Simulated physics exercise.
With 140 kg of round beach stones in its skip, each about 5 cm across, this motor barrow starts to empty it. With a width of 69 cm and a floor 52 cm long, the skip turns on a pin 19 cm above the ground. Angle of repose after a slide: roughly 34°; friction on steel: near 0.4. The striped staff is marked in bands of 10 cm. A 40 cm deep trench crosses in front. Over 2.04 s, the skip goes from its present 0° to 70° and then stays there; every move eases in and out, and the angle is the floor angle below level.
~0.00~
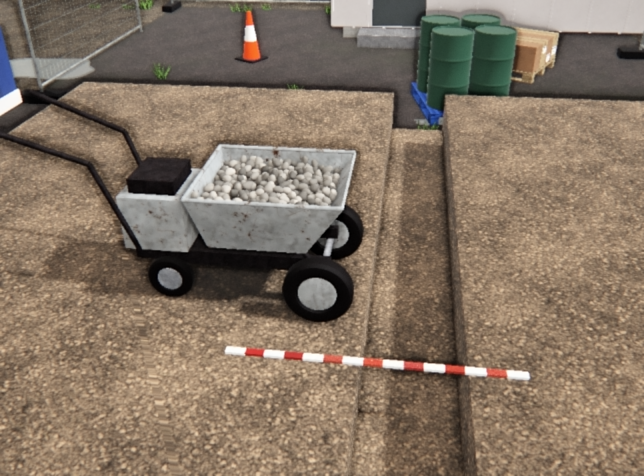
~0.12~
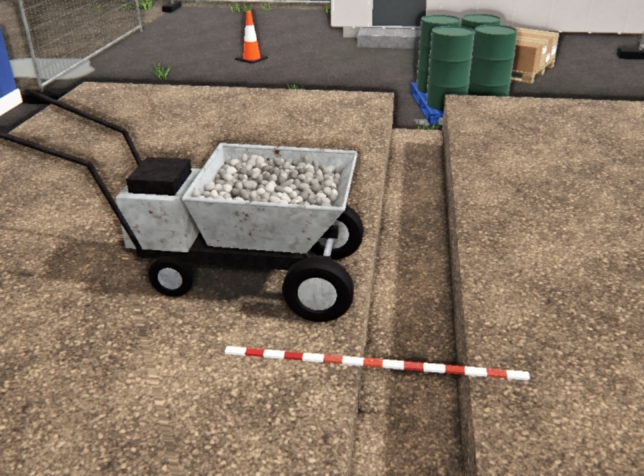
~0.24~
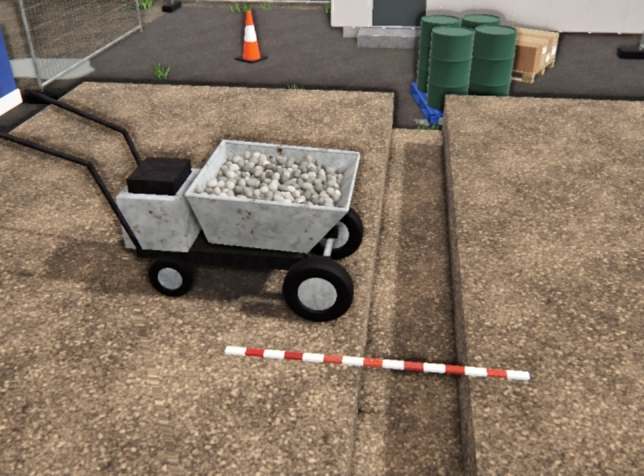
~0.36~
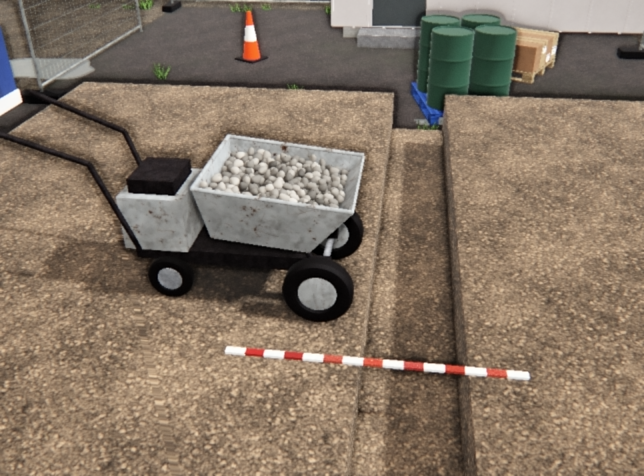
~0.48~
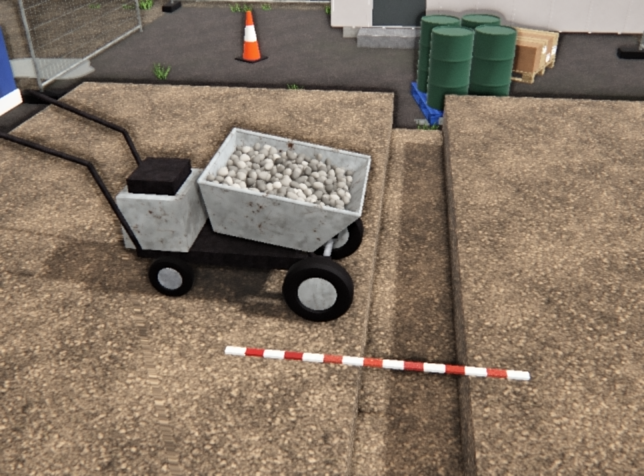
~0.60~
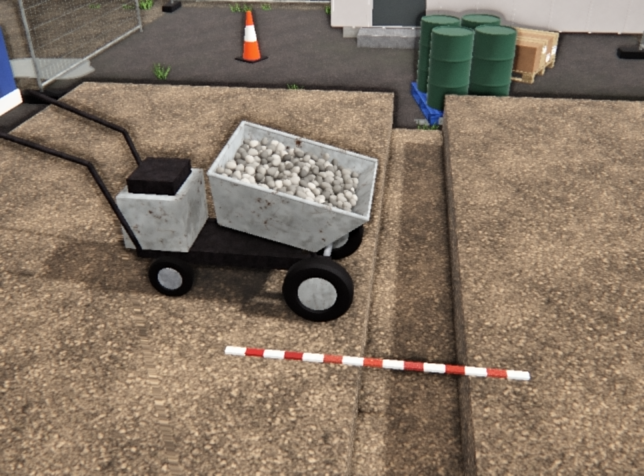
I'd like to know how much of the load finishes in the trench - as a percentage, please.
Somewhere near 81 per cent of it finishes in the trench.
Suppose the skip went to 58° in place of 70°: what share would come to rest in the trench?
Roughly 60% would end there.
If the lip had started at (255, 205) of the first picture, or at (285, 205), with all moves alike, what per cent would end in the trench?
95 and 100 %.
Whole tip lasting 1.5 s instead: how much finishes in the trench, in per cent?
Roughly 75% would finish there.
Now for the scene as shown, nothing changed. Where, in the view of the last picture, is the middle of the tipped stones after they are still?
Somewhere around (436, 337) in the last picture.
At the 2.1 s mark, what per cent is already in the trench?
Around 40 per cent of it, at that instant.
After 1.5 s the floor is at 59°; 98 % in the skip, 2 % in the trench; the foremost stones are at (437, 275).
After 2.1 s the floor is at 70°; 47 % in the skip, 39 % in the trench, 14 % past the trench; the foremost stones are at (536, 293).
After 2.5 s the floor is at 70°; 24 % in the skip, 57 % in the trench, 19 % past the trench; the foremost stones are at (581, 299).
After 4.4 s the floor is at 70°; 0 % in the skip, 81 % in the trench, 19 % past the trench; the foremost stones are at (595, 299).
